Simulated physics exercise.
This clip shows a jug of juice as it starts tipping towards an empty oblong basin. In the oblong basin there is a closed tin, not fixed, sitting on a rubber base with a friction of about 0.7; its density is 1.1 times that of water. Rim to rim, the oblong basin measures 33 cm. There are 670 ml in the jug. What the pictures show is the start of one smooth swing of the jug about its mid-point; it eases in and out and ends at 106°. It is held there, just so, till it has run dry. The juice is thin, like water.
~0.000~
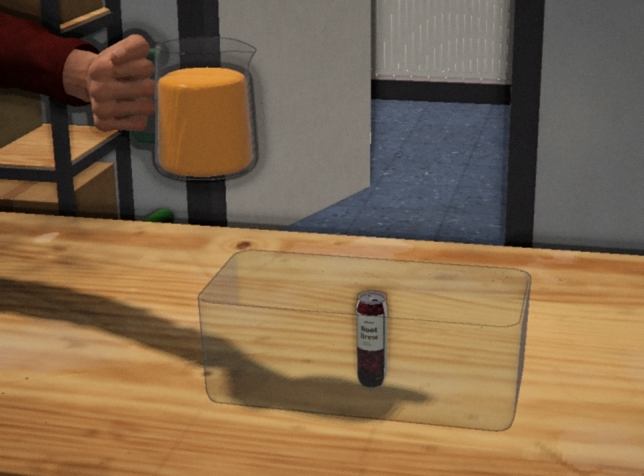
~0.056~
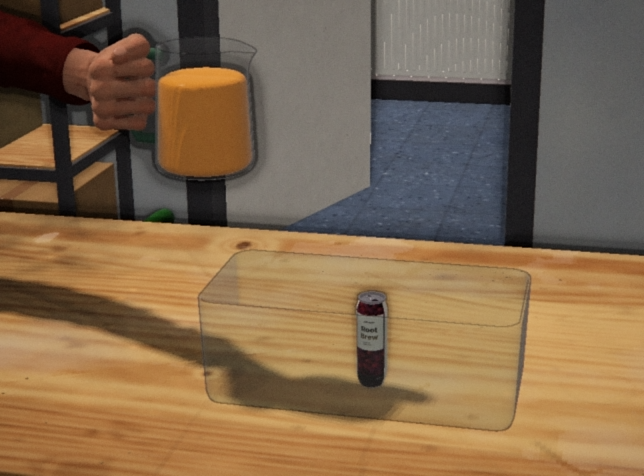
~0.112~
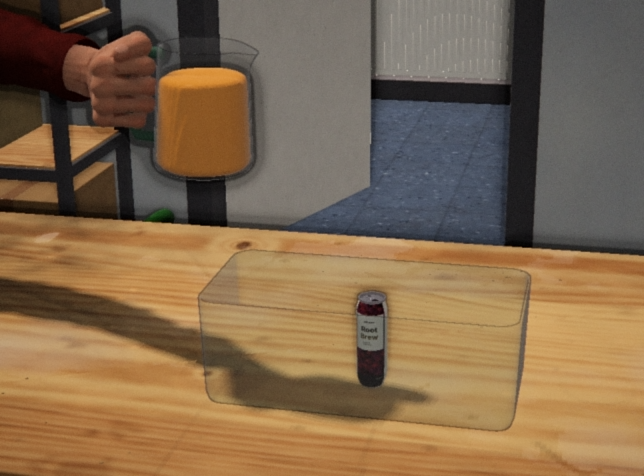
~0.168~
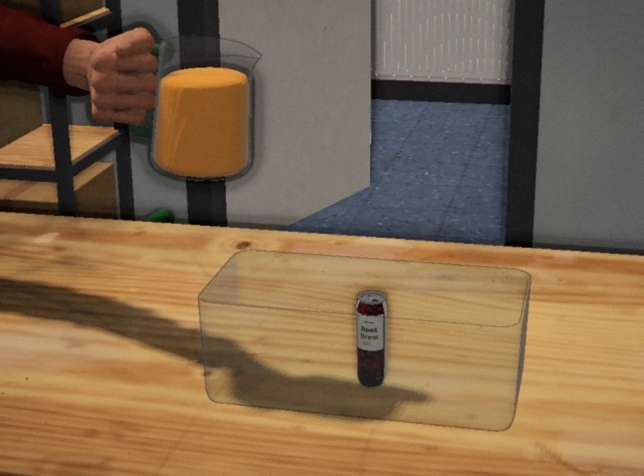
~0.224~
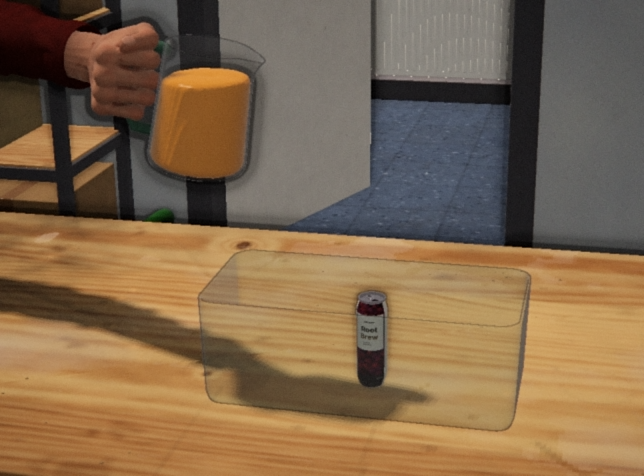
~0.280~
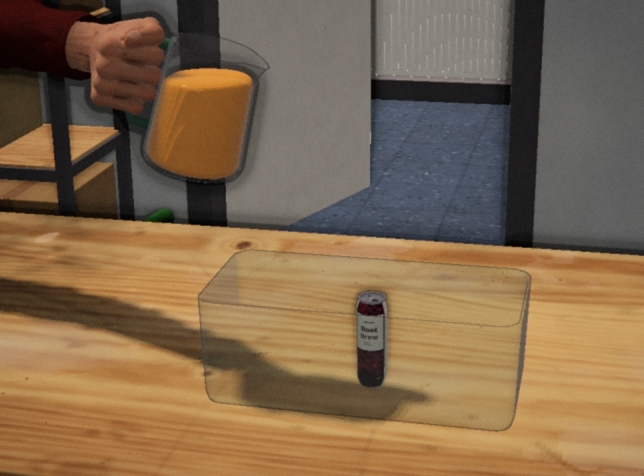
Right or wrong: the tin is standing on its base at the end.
Wrong, it is lying on its side.
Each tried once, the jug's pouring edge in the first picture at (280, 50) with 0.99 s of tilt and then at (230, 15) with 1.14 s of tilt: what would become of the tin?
First it topples; then it keeps standing.
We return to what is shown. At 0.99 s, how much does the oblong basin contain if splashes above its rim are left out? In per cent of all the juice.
Reading: Approx. 32 %.
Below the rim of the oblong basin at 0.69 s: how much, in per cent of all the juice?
Close to 0 in a hundred.
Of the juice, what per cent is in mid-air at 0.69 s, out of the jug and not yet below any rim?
Near 10 per cent at that time.
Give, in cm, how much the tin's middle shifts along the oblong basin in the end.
It finishes around 10.5 cm from where it began.
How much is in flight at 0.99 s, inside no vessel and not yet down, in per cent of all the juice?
Some 28 per cent.
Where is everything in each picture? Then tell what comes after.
Tilt 0°; pouring edge (255, 49); surface from (163, 75) to (246, 78); the oblong basin's rim runs from (218, 276) to (526, 300); the tin's top is at (372, 301), in the first picture.
Tilt 1°; pouring edge (256, 50); surface from (163, 75) to (246, 79), in the second picture.
Tilt 2°; pouring edge (258, 52); surface from (164, 76) to (246, 79), in the third picture.
Tilt 5°; pouring edge (261, 55); surface from (164, 76) to (248, 79), in the fourth picture.
Tilt 10°; pouring edge (265, 60); surface from (166, 78) to (250, 80), in the fifth picture.
Tilt 15°; pouring edge (269, 66); surface from (166, 79) to (254, 80), in the sixth picture.
By 0.69 s the tilt is 70° and 90 per cent is still to pour; the tin stands where it began.
By 0.99 s the tilt is 101° and 39 per cent is still to pour; the tin stands 1 cm from where it began.
By 1.31 s the tilt is 106° and 7 per cent is still to pour; the tin lies on its side.
By 1.65 s the tilt is 106° and 0 per cent is still to pour; the tin lies on its side.
At rest the tin lies on its side.
